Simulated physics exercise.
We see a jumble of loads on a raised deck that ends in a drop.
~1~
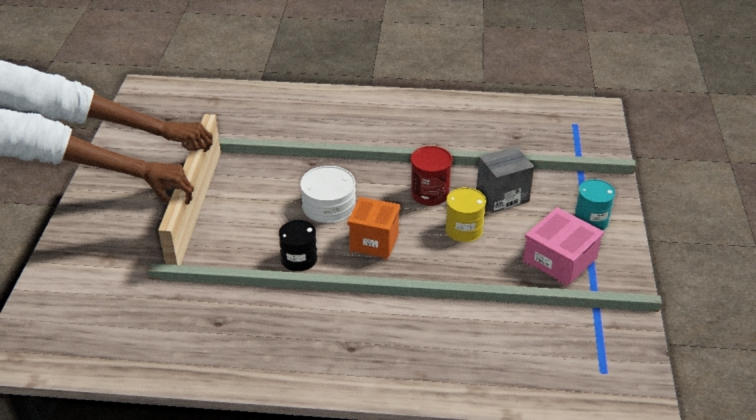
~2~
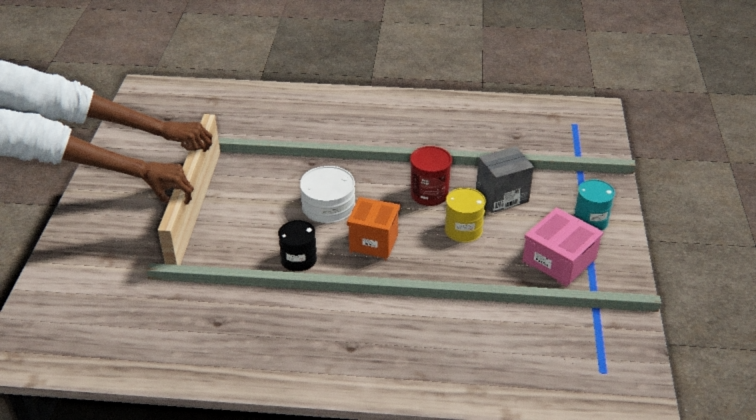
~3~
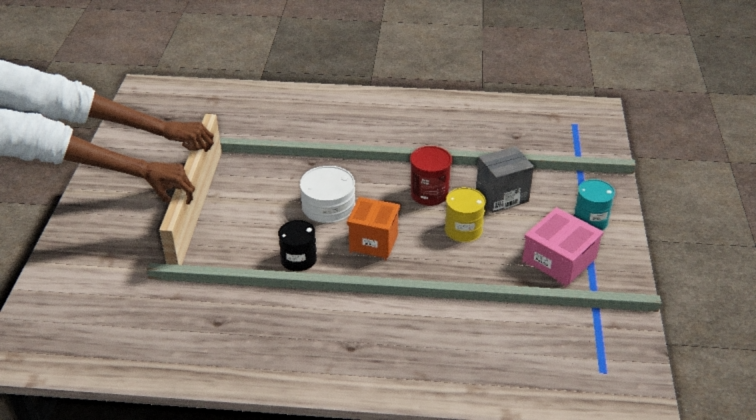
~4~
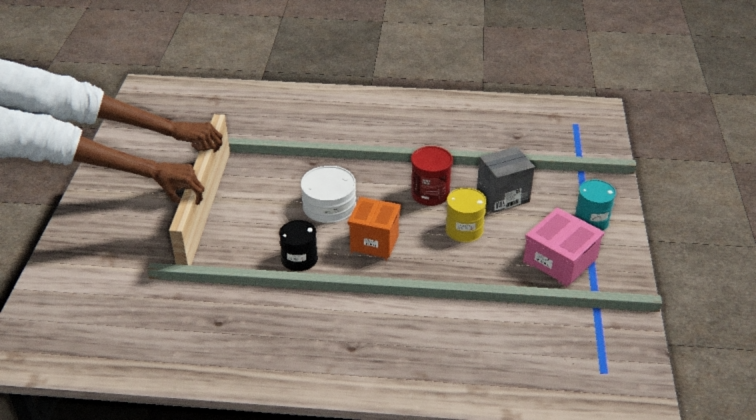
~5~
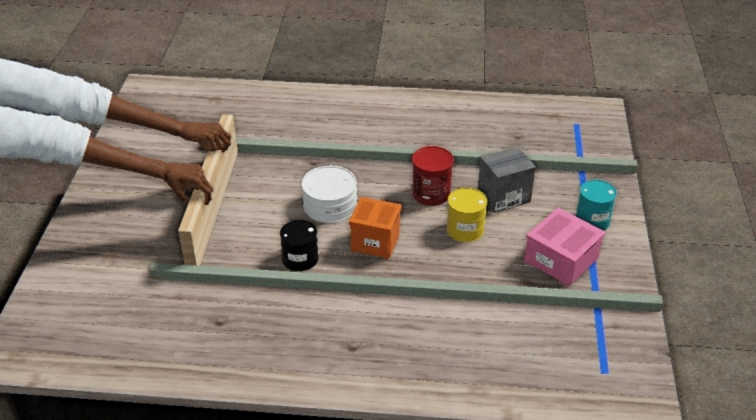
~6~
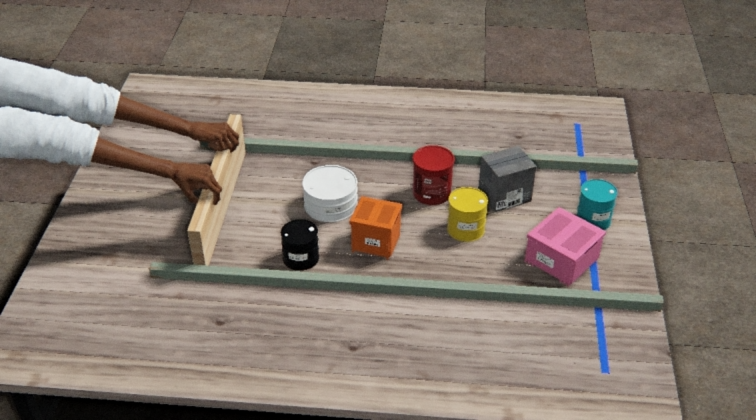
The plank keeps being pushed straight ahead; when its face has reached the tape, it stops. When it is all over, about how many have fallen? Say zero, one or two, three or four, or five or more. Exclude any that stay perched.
The tally of those that come down is above two and below five.
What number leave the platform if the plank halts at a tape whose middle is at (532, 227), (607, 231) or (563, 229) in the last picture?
Going through them in order, you'd see 0, 4 and 0.
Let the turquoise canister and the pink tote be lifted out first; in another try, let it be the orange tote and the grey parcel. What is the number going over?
Try one: 2; try two: 2.
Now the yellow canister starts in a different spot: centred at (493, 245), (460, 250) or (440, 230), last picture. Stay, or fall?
In turn it is safe; is safe; goes off the edge.
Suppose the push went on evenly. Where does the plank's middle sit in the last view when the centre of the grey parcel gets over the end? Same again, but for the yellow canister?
Near (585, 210) and (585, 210).
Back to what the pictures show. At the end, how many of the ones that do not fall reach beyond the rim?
Count of overhanging things: 0.
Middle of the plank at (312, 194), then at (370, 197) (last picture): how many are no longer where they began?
By the first moment it's 2, by the second it's 4.
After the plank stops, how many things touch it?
4.
Early on, none off yet; turquoise canister at rest near (596, 206); pink tote at rest near (564, 247); grey parcel at rest near (507, 179).
A while later, none off yet; turquoise canister at rest near (596, 206); pink tote moving near (566, 247); grey parcel travelled a little near (530, 179).
Finally, the number that fall off is three or four; lost, yellow canister, grey parcel, pink tote and turquoise canister.
